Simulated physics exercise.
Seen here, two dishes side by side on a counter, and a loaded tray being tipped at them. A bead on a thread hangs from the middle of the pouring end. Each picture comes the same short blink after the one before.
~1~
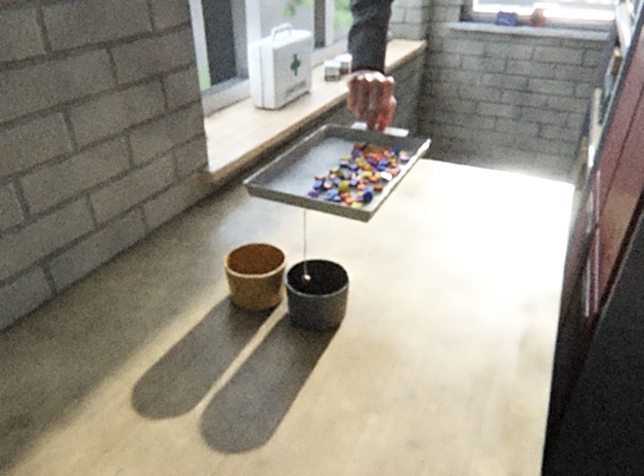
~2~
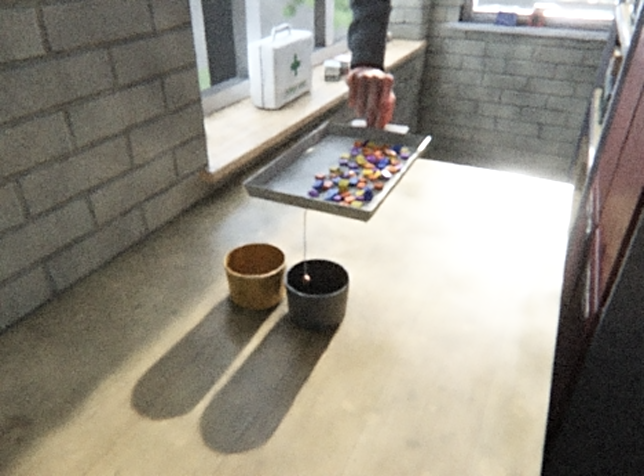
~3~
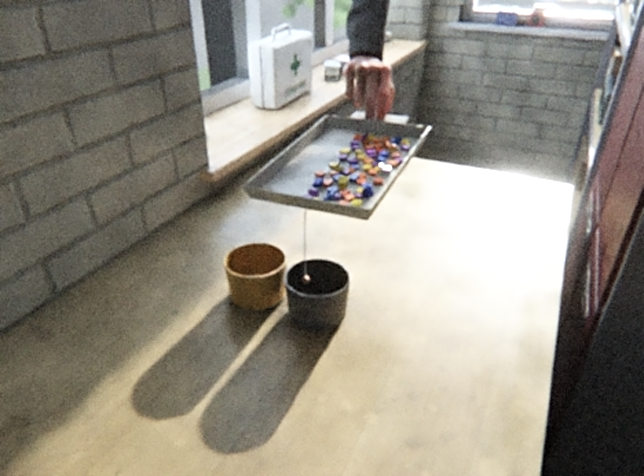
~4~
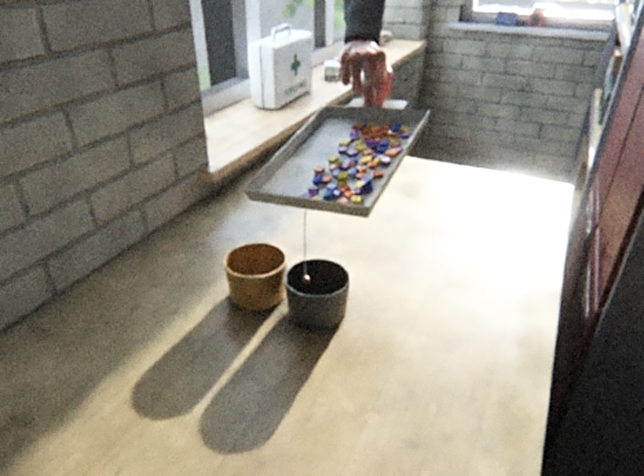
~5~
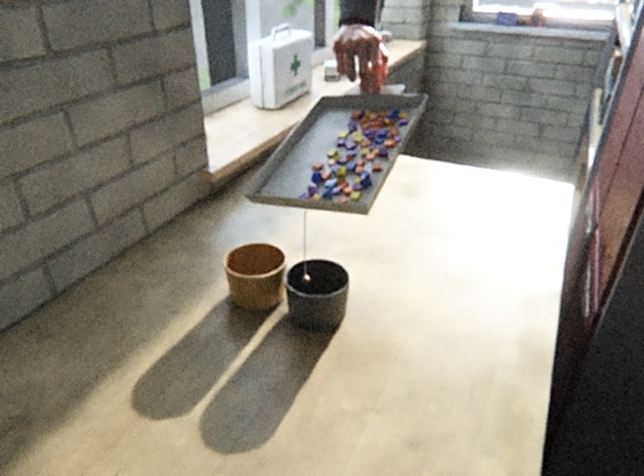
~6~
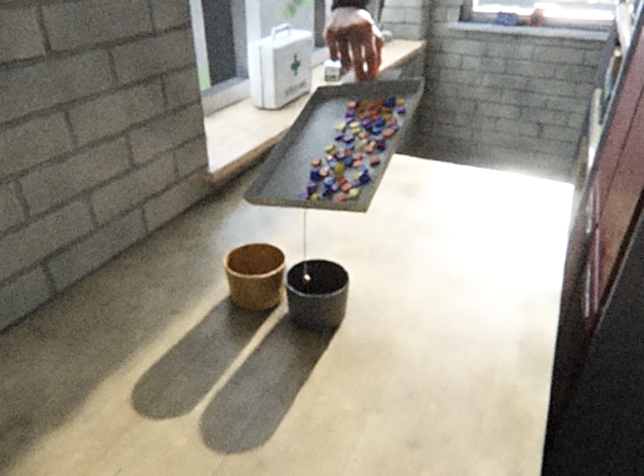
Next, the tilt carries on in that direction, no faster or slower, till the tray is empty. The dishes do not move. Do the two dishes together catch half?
They take under half between them.
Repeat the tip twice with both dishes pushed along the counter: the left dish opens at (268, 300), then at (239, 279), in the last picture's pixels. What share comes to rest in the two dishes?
In turn 40 and 80 in a hundred.
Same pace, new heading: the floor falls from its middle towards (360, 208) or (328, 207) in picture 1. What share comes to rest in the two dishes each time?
Roughly 0 per cent, and 0 per cent.
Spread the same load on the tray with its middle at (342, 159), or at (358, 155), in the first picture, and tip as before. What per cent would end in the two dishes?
First some 30, then 20 per cent.
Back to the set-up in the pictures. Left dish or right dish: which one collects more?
Fuller: The dish on the left.
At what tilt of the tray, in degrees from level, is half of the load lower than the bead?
At about 115°.
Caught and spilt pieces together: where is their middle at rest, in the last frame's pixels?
Near (251, 319).
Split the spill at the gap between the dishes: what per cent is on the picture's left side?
Roughly 90 in a hundred.
Shortly afterwards, tray tipped steeply; all but a few on the tray; only a few in the air.
Next, tray tipped past a quarter turn; near a third on the tray; only a few in the right dish; only a few in the left dish; near a third outside both; near a quarter in the air.
Some moments later, tray tipped past a quarter turn; only a few in the right dish; near a quarter in the left dish; the bulk outside both.
In the end, tray tipped past a quarter turn; only a few in the right dish; near a quarter in the left dish; the bulk outside both.
